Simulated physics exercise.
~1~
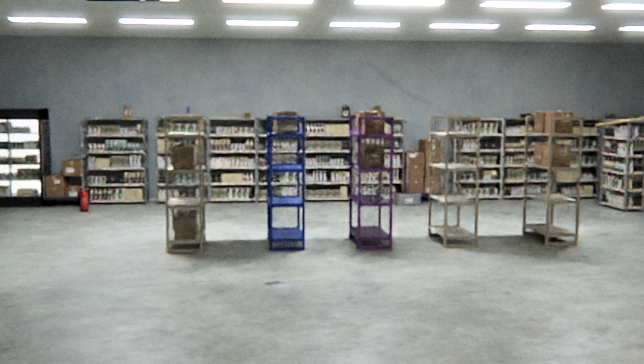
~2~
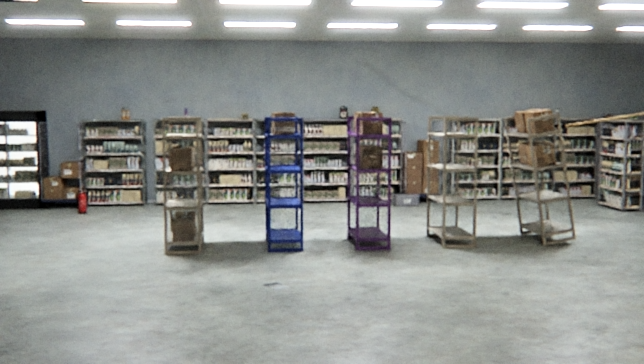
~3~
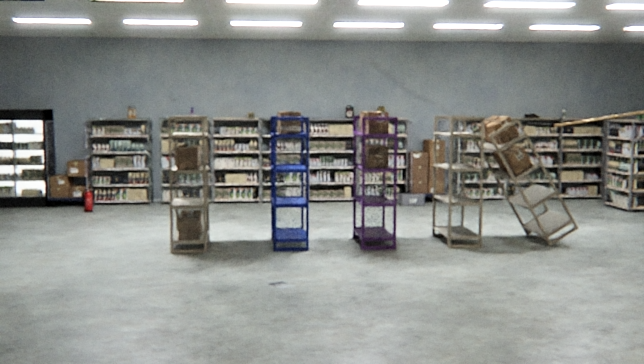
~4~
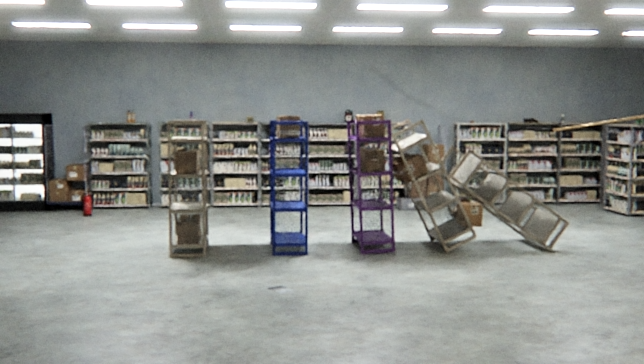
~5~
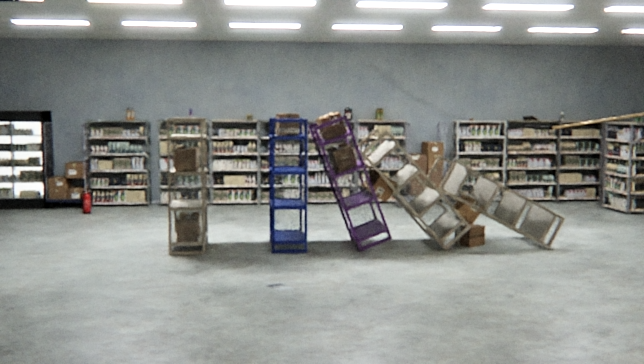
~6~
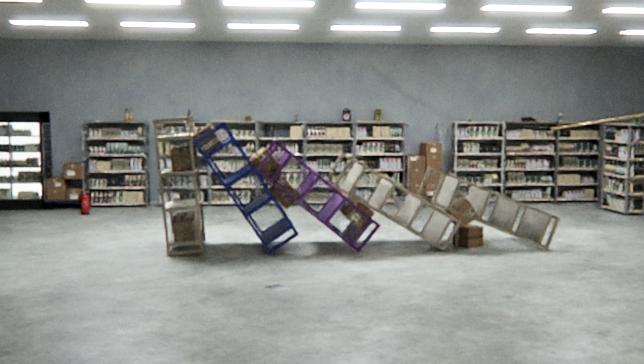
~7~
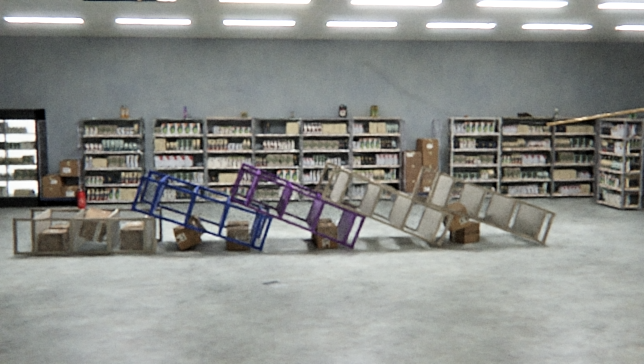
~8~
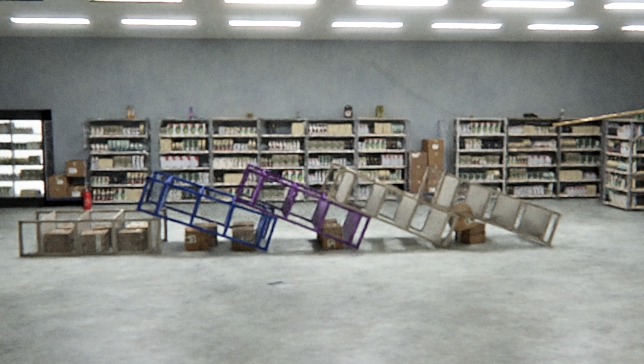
The rightmost of five open shelving units, a pale metal one, starts tilting left in a grey storeroom seen from the front by a slightly swaying camera. Stocked shelves line the back wall, and the row runs pale, blue, purple, pale, pale from left to right. The tilting unit strikes its pale neighbour, which tips into the purple one. The purple unit knocks over the blue, and the blue topples the leftmost as cartons tumble out. That last unit lies flat on the floor, while the others rest slanted against one another, none left standing.
